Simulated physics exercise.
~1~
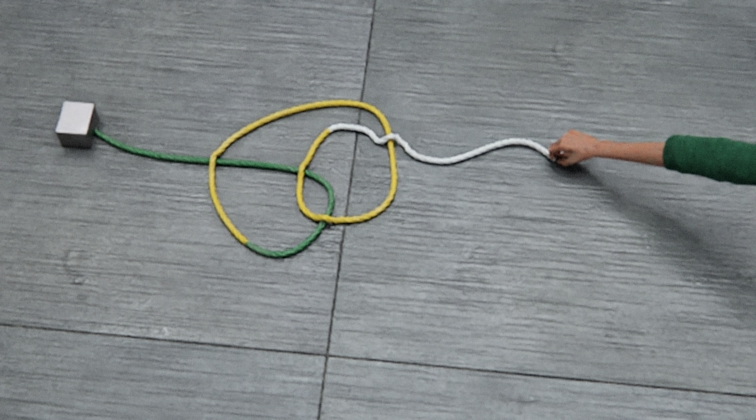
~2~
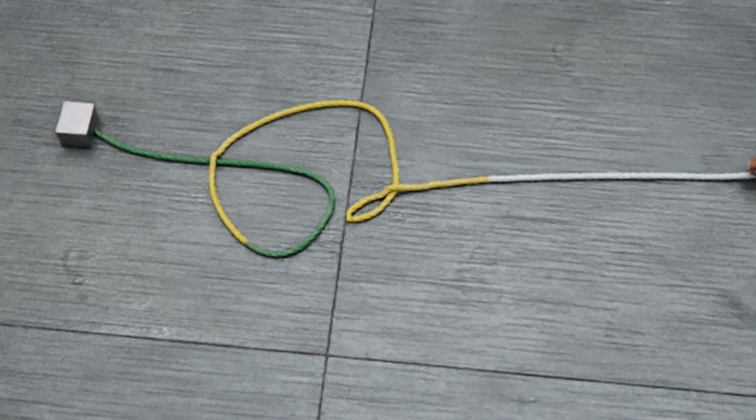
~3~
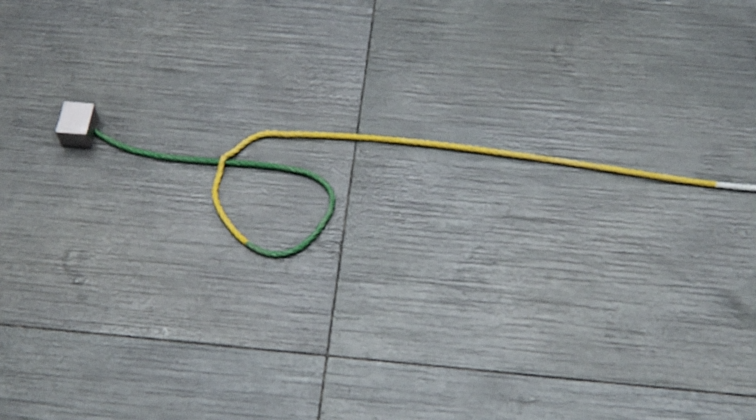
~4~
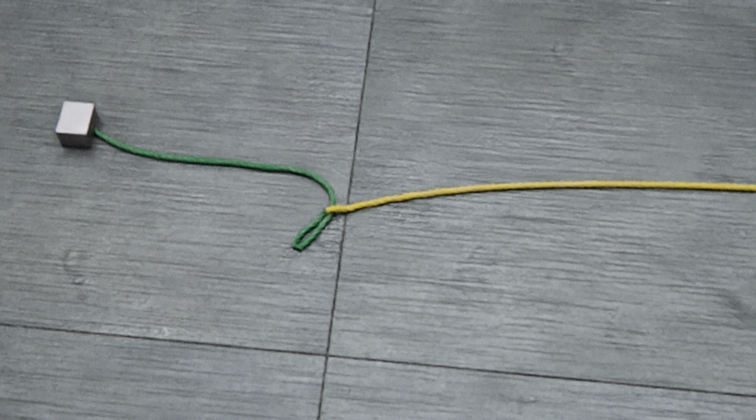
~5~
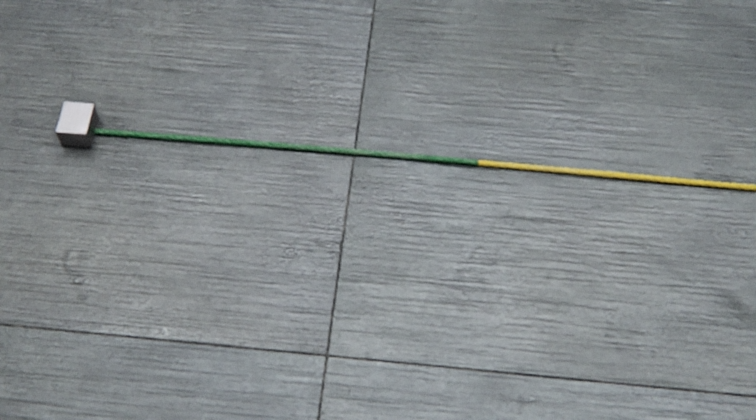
A looped green, yellow and white rope is pulled right by hand until it runs straight.
